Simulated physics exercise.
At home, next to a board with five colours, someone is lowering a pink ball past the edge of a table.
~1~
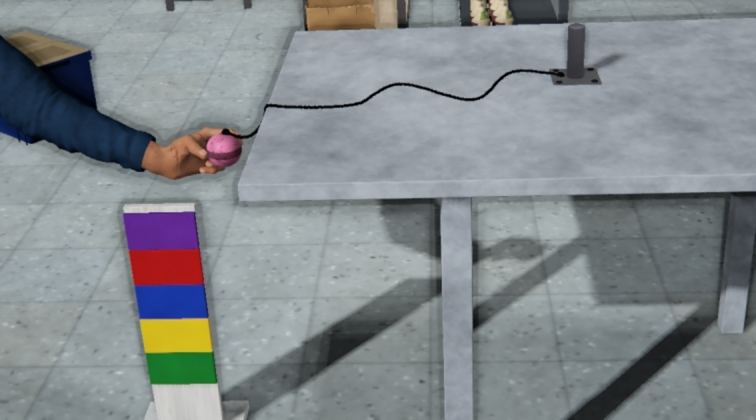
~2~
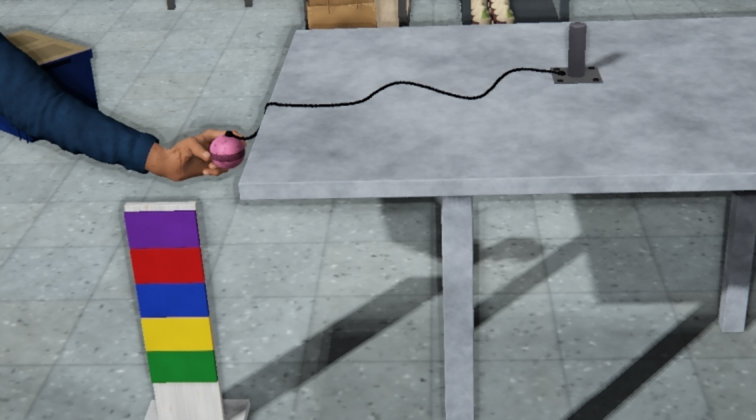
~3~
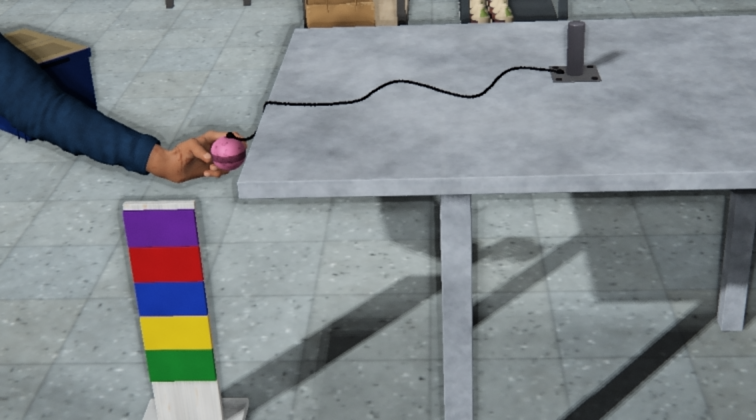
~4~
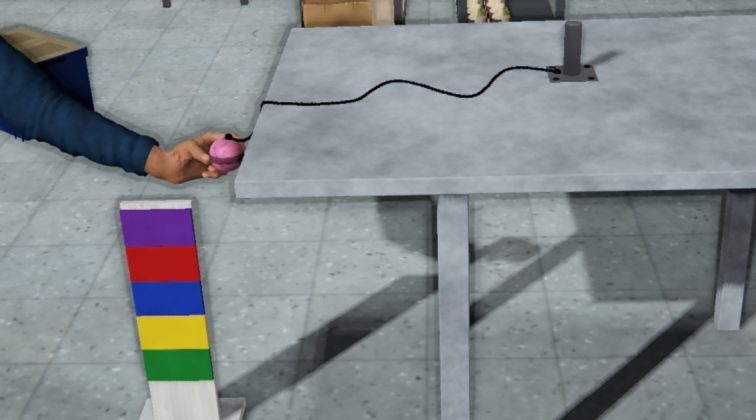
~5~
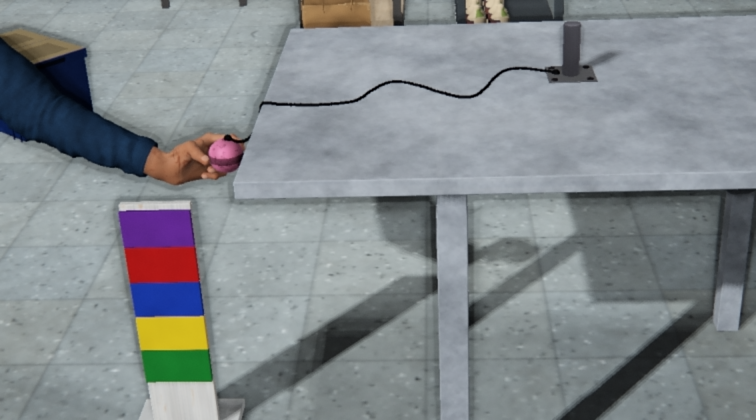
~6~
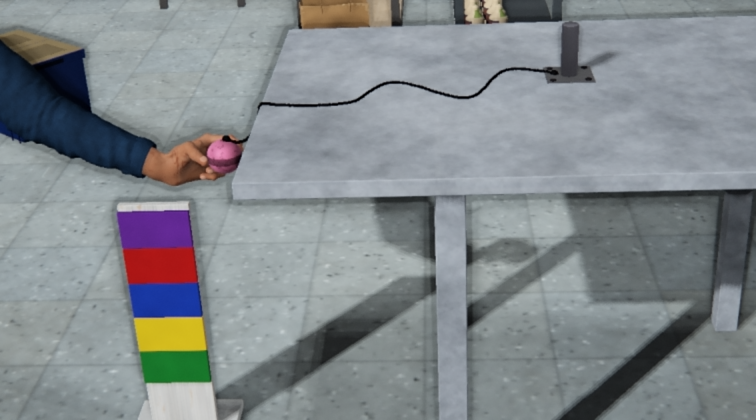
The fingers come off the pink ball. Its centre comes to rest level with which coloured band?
With the red one.
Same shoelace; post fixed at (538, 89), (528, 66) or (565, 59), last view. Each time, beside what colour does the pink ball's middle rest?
In turn, blue, then blue, then red.
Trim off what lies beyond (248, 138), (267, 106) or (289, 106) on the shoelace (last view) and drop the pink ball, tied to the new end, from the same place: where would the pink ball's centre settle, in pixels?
About (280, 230) first, then about (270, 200), and finally about (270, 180).
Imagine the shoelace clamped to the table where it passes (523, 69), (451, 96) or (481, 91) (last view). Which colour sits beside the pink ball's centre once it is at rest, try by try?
Taking the three tries in turn, you'd get red, purple and purple.
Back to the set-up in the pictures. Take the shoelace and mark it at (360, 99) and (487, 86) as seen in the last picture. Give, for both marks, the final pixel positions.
First: (269, 101). Second: (454, 83).
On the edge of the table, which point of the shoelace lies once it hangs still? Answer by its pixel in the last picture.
About (356, 101).
Early on, ball near (239, 241); level with purple.
Midway, ball near (297, 255); level with red.
Near the end, ball near (266, 264); level with red.
Finally, ball near (274, 264); level with red. The red one.
